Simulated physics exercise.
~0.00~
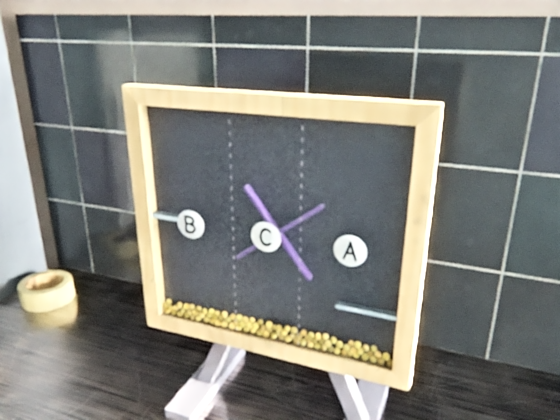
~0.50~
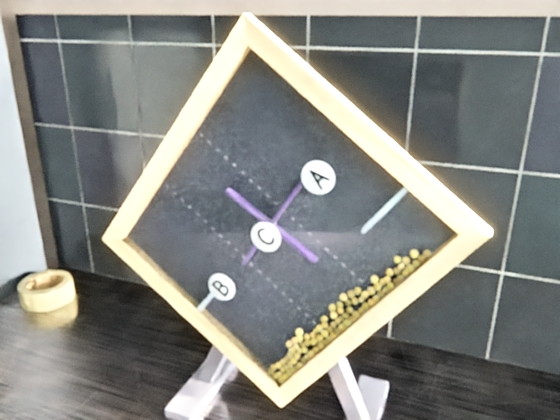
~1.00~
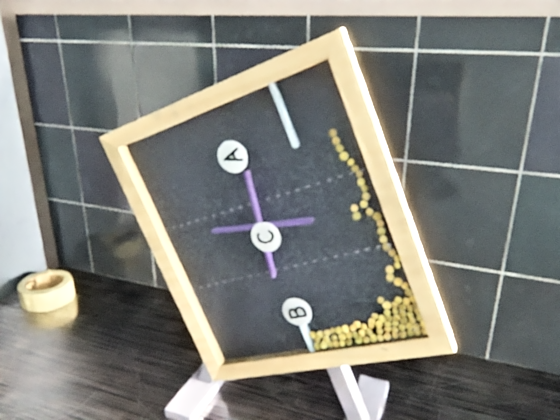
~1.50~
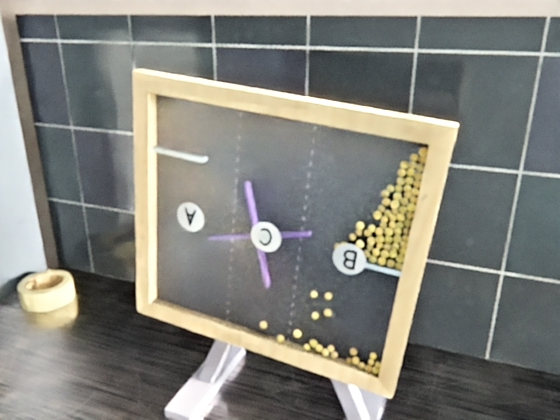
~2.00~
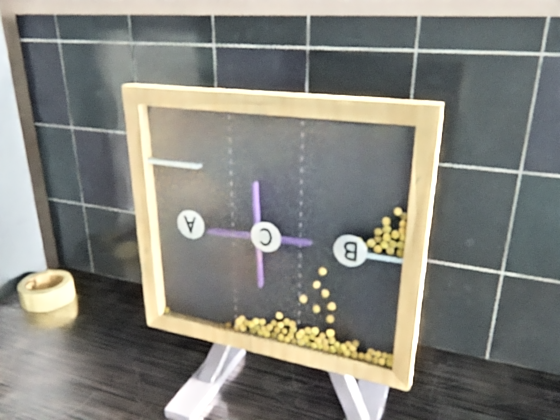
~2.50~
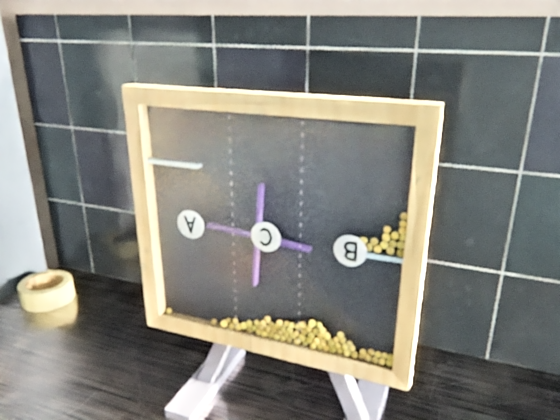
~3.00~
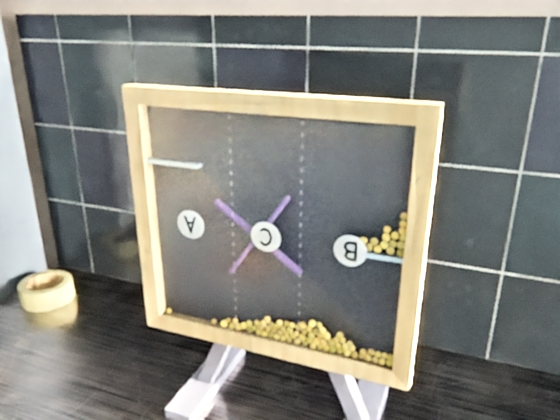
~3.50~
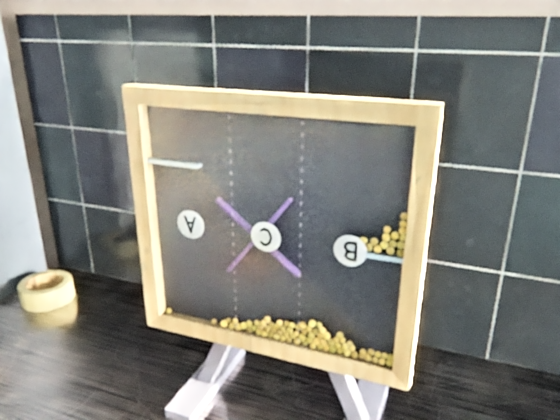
The framed box turns anticlockwise until upside down, spilling chickpeas along its bottom and beside B.
